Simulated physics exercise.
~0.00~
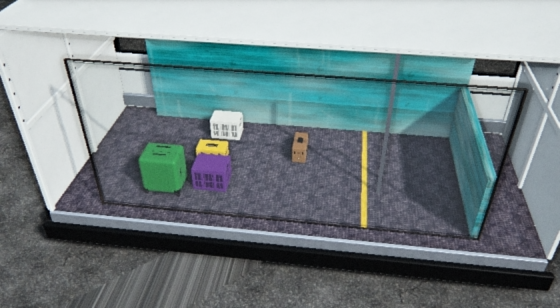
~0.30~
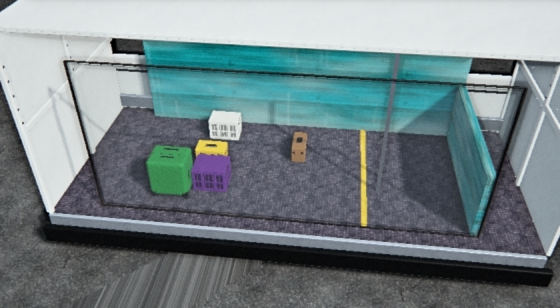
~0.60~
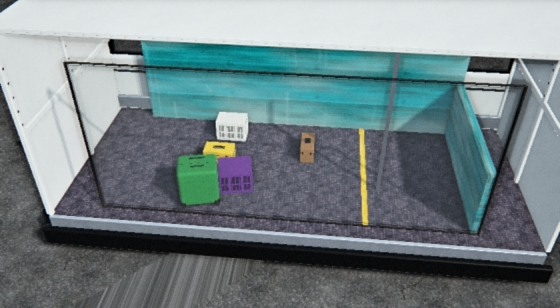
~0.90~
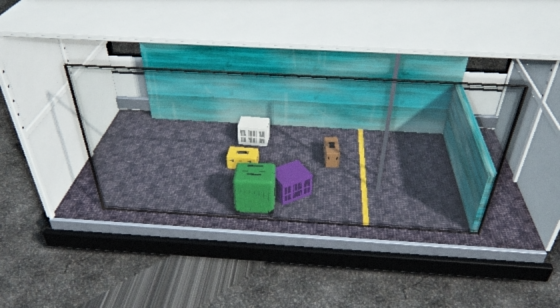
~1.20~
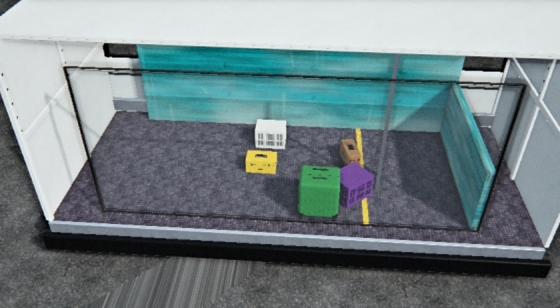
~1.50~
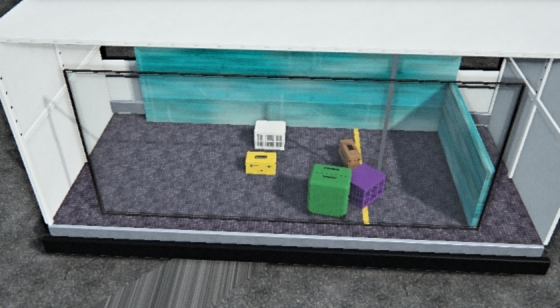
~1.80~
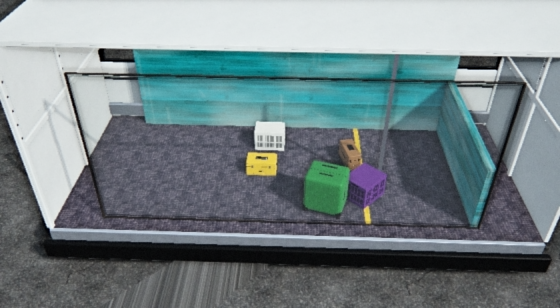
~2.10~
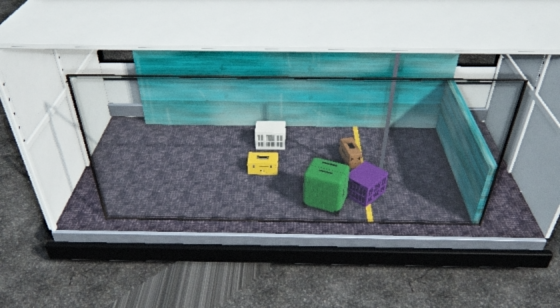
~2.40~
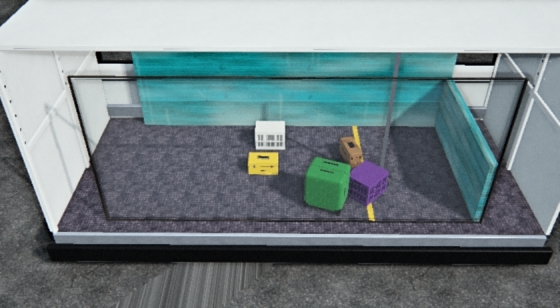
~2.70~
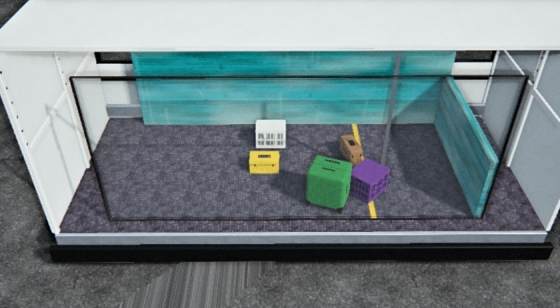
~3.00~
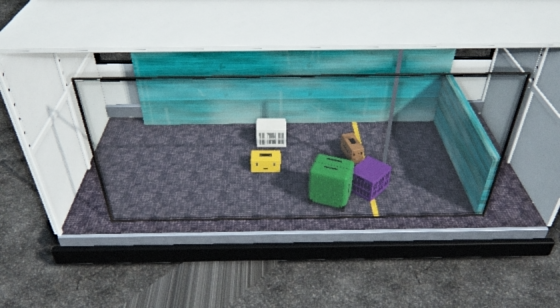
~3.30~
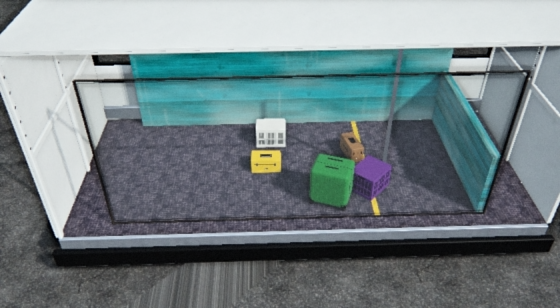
A green case and purple crate slide right farthest, while three smaller items stop short of the yellow line.
